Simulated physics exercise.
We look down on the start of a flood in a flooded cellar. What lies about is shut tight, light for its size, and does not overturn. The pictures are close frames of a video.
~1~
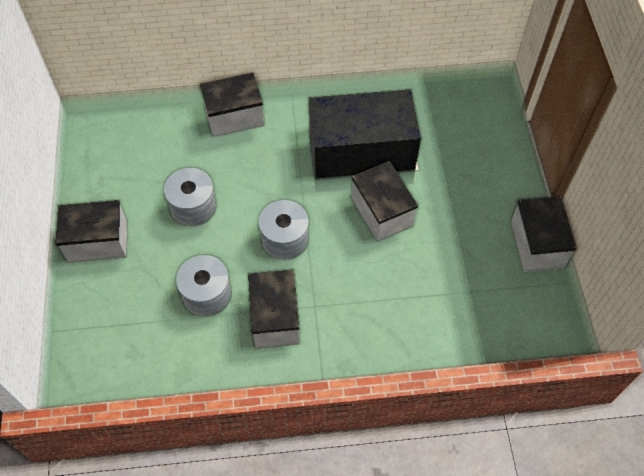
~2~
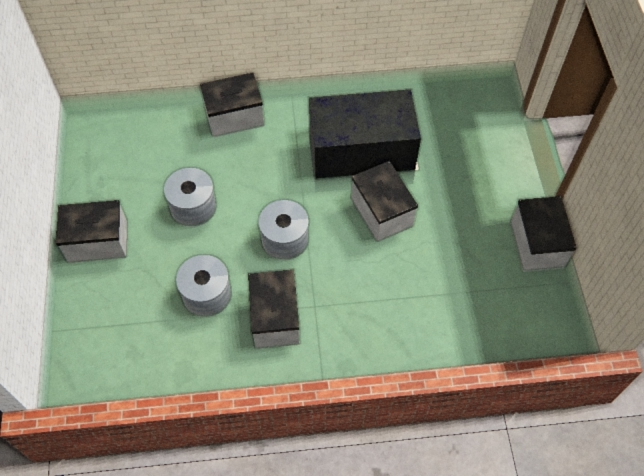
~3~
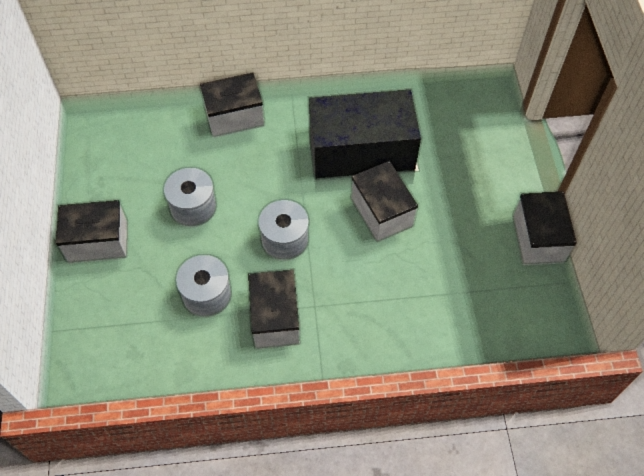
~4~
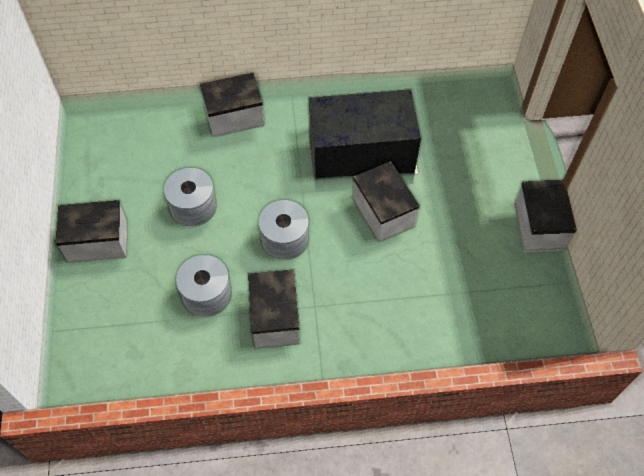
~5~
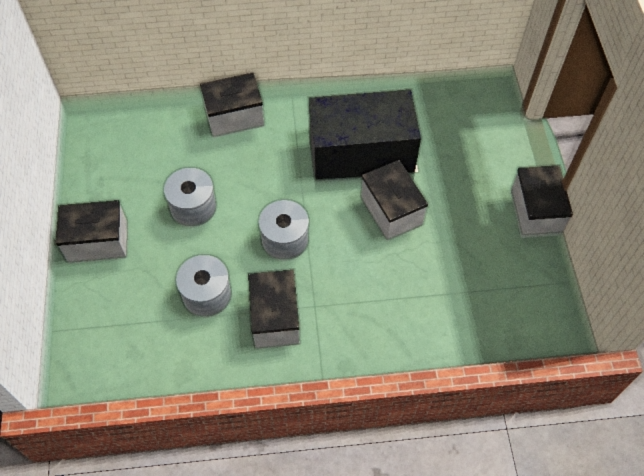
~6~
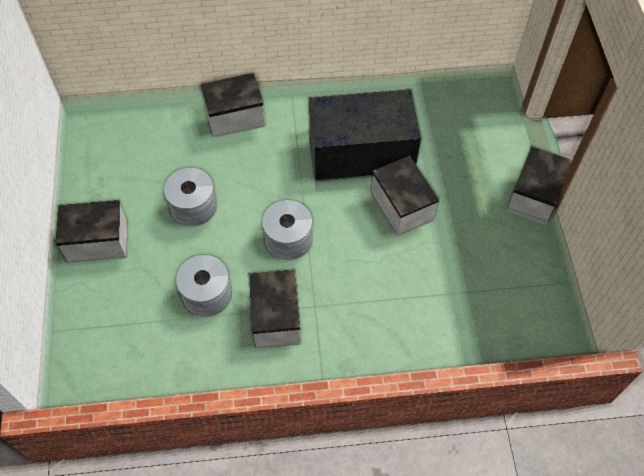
A brown door opens on a flooded room, then two dark-topped boxes drift slightly.
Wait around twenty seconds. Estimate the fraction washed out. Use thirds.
Share: From one to two thirds.
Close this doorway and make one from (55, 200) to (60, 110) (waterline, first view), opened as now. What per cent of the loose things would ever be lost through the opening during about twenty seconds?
Near 90 in a hundred.
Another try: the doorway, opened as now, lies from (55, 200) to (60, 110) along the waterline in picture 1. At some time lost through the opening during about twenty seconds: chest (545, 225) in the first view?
Verdict: Still in.
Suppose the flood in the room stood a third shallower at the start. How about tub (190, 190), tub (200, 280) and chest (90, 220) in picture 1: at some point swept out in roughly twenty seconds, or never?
As listed: Stays, stays, stays.
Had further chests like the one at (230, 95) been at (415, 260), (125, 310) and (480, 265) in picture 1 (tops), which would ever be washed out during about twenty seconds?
In that order: Washed out, left behind, yes.
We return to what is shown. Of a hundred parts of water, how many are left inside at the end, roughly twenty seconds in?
About 44 per cent.
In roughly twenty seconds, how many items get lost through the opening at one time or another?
The number is 5.
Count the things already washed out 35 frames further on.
The number is 4.
A moment on, 1 of 8 are out; 7 afloat.
Next, 2 of 8 are out; 6 afloat.
Later, 4 of 8 are out; 4 afloat.
In the end, 5 of 8 are out; 3 afloat.
